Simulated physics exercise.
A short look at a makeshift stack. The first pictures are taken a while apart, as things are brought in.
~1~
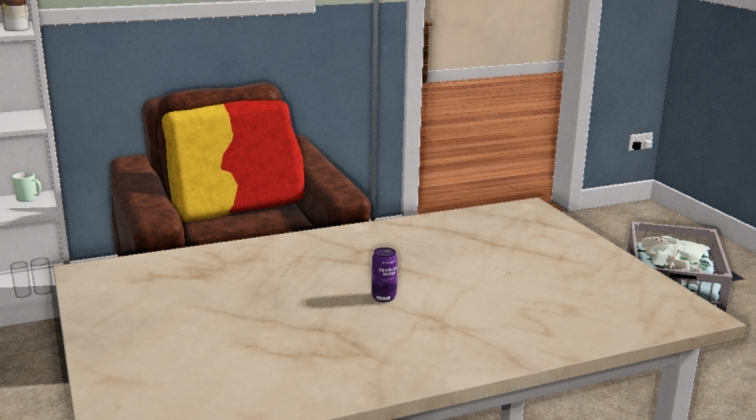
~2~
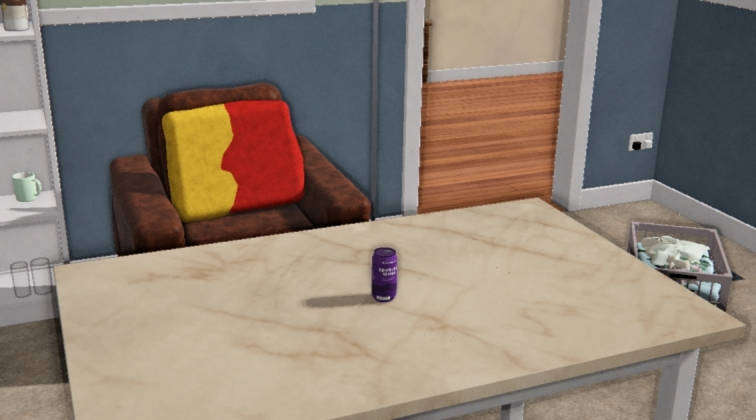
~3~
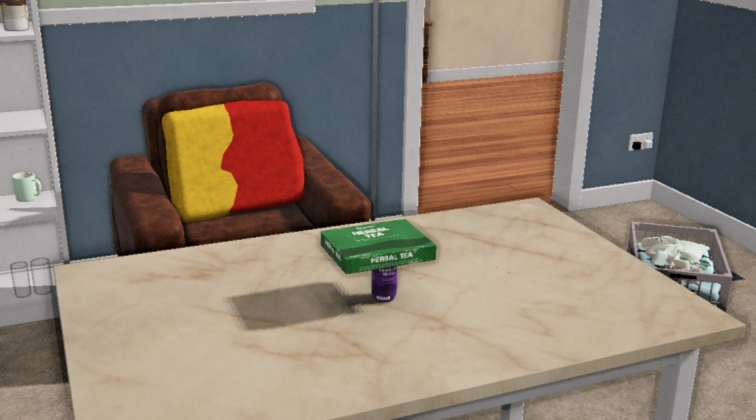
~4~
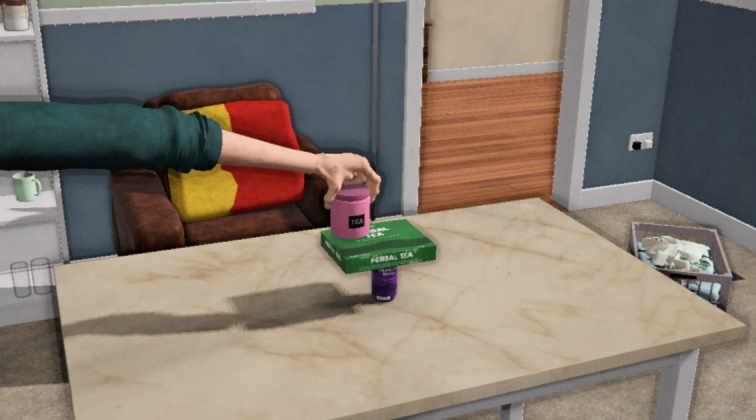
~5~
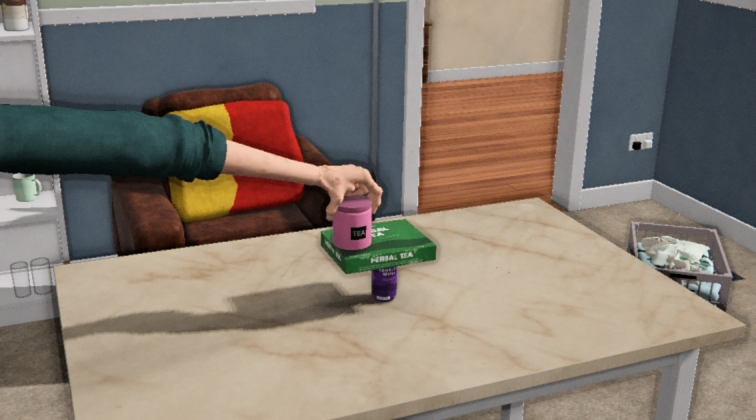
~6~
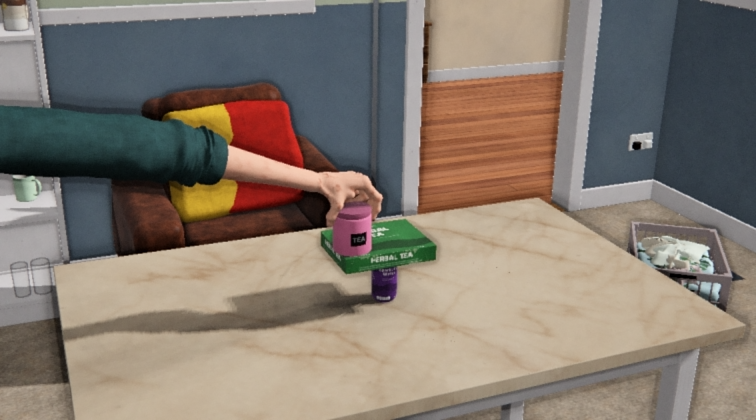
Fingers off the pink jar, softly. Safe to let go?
Outcome: The stack loses its balance.
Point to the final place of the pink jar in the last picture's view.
Around (310, 314).
Then, 0.30 s on from there, pink jar now fallen; green packet turned 51° from how it was put.
Then, 0.50 s on from there, green packet on its side.
In the end, fallen, pink jar and green packet; purple can unmoved. At the end, from the last picture's camera, pink jar near (310, 313). The stack comes apart.
